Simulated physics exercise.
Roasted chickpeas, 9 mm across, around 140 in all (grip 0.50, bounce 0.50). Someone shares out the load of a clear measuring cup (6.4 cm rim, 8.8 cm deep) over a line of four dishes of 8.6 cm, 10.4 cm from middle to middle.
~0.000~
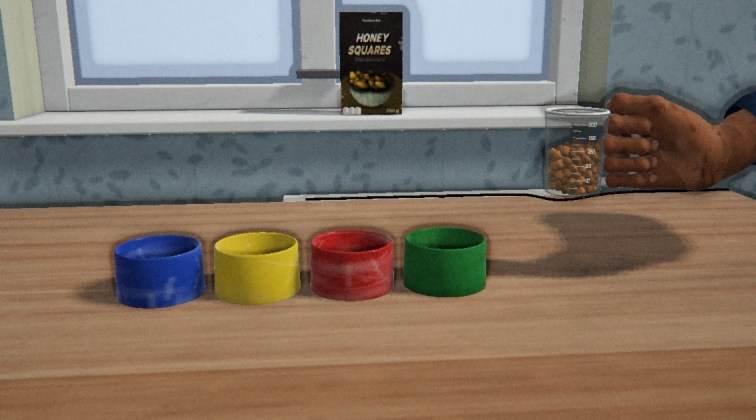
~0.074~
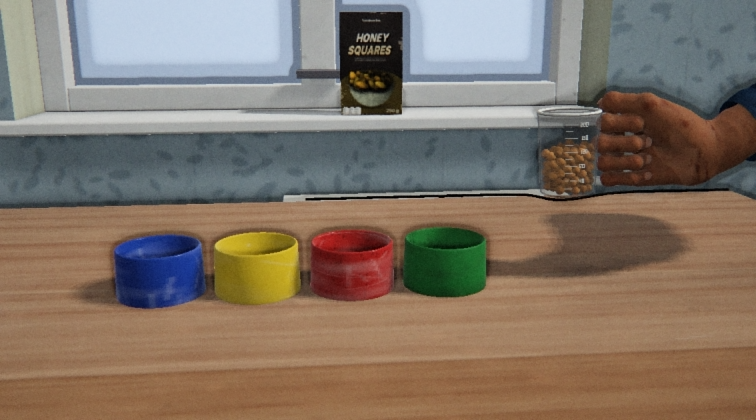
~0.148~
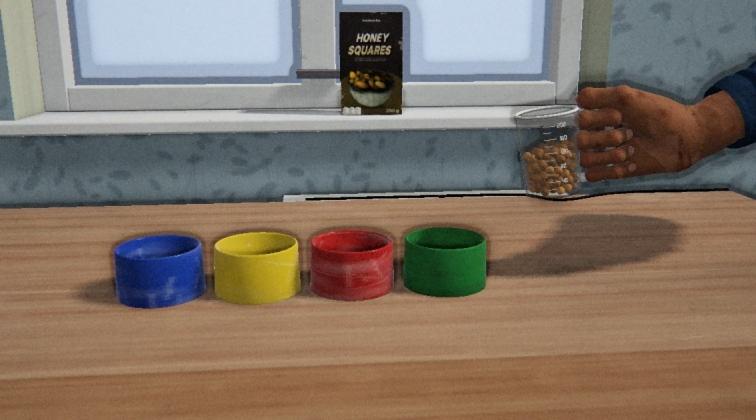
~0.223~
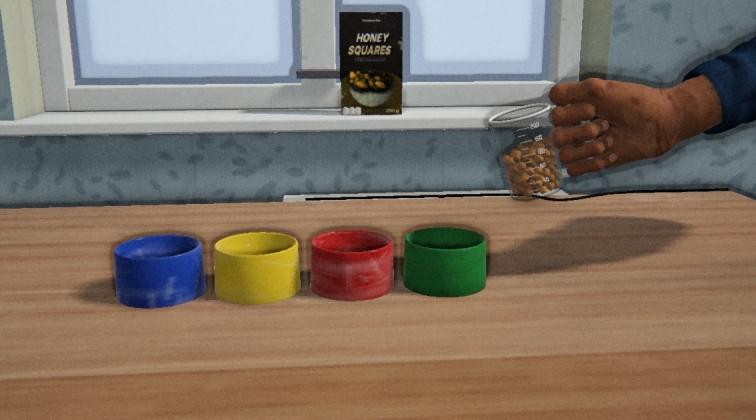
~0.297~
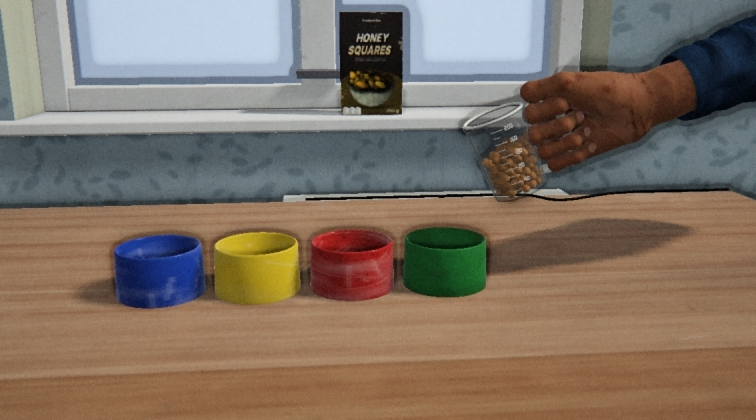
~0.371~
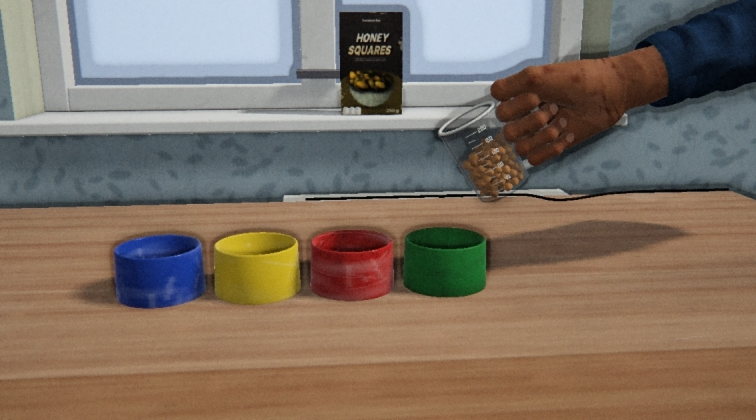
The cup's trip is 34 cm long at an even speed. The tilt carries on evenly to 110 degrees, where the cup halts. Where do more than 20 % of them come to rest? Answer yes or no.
Red dish: No; blue dish: Yes; green dish: No; yellow dish: No; on the counter: Yes.
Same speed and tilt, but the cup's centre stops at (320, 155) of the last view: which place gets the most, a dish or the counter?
Most goes to: Yellow.
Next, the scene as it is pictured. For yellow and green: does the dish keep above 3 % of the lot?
Yellow yes, green no.
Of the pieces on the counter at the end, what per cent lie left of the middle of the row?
Roughly 100 per cent.
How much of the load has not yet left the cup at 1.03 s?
Roughly 100 per cent.
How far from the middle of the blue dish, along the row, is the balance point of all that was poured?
About 3 cm to its right.
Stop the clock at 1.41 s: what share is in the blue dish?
Near 30 per cent so far.
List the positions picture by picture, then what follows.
In the first picture, cup at (575, 152), tilt 0 degrees, lip at (548, 112), moved 0.0 cm; middle of the pieces at (572, 172); green dish at (445, 239); red dish at (352, 241); yellow dish at (256, 244); blue dish at (158, 247).
In the second picture, cup at (568, 152), tilt 2 degrees, lip at (540, 113), moved 0.7 cm; middle of the pieces at (566, 173).
In the third picture, cup at (550, 152), tilt 9 degrees, lip at (517, 117), moved 2.8 cm; middle of the pieces at (550, 173).
In the fourth picture, cup at (528, 153), tilt 16 degrees, lip at (491, 122), moved 5.2 cm; middle of the pieces at (531, 173).
In the fifth picture, cup at (507, 153), tilt 23 degrees, lip at (465, 128), moved 7.6 cm; middle of the pieces at (512, 173).
In the sixth picture, cup at (486, 154), tilt 30 degrees, lip at (440, 134), moved 9.9 cm; middle of the pieces at (493, 172); green dish at (445, 239); red dish at (352, 241); yellow dish at (256, 244); blue dish at (158, 247). Its pace works out near 95 degrees a second; the hand travels 32 cm a second.
After 0.77 s, tilt 69 degrees; cup holds 100 %.
After 1.03 s, tilt 94 degrees; cup holds 100 %.
After 1.41 s, tilt 110 degrees; cup holds 35 %, blue 30 %, yellow 5 %.
By 2.4 s all is still; red 0 %, blue 40 %, green 0 %, yellow 5 %, counter 55 %.
